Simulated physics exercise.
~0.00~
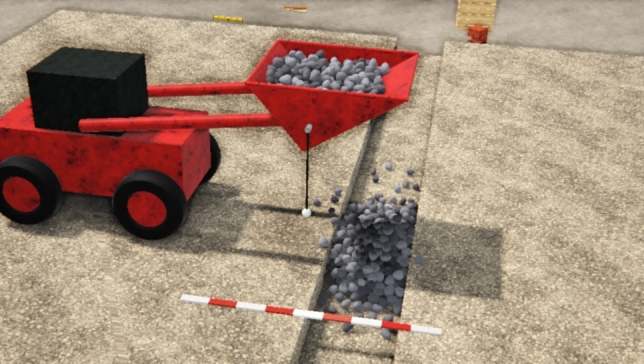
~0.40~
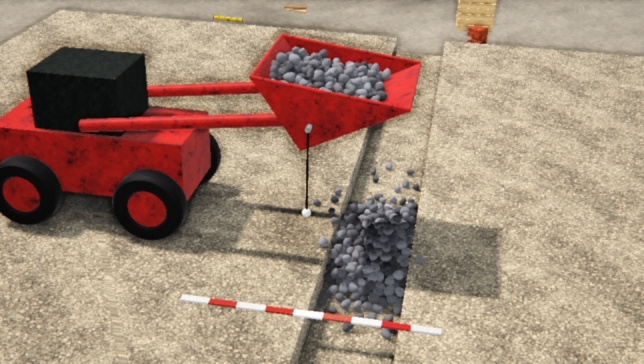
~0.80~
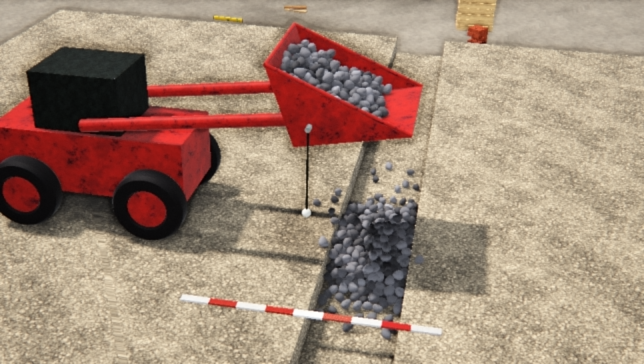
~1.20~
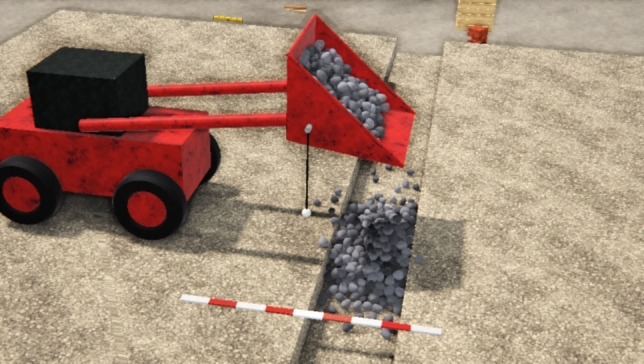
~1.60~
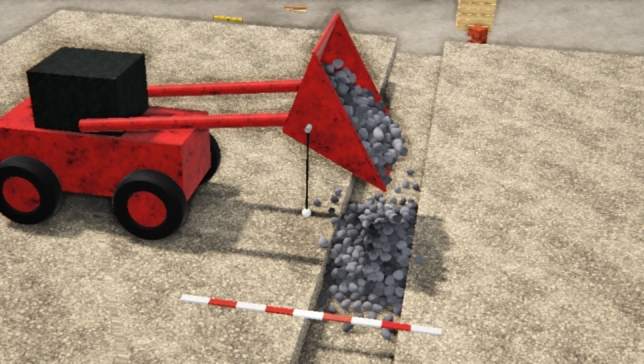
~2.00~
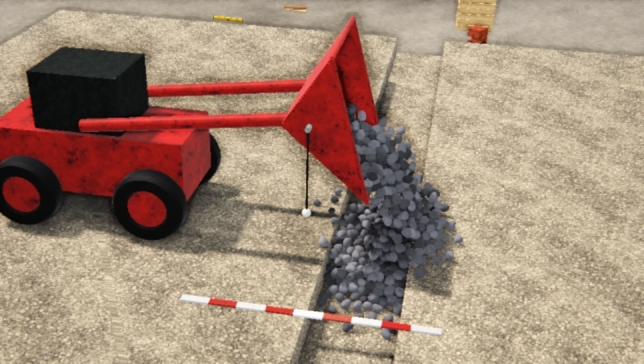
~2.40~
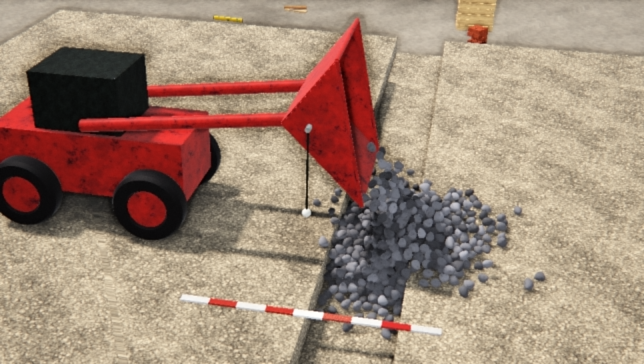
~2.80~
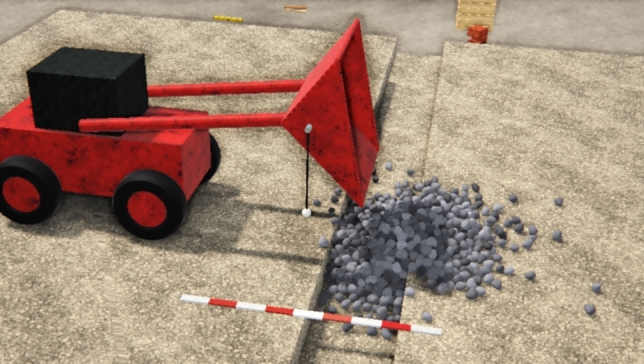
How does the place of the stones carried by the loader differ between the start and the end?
At the start the stones sit up in the raised bucket. By the end they lie lower and farther to the right, heaped in the trench and spread over the floor on its far side.
At first, a red loader holds a bucket of grey stones above a trench where another heap of stones already lies. The bucket tilts forward and down to the right, its back edge rising while the stones stay inside. As it grows steeper, the stones slide toward the lower lip and then pour out in a thick stream. They land on the heap and spread rightward over the far edge of the trench, a few rolling farther across the floor. Finally, the emptied bucket stays tipped steeply, with stones piled in the trench and scattered beyond it.
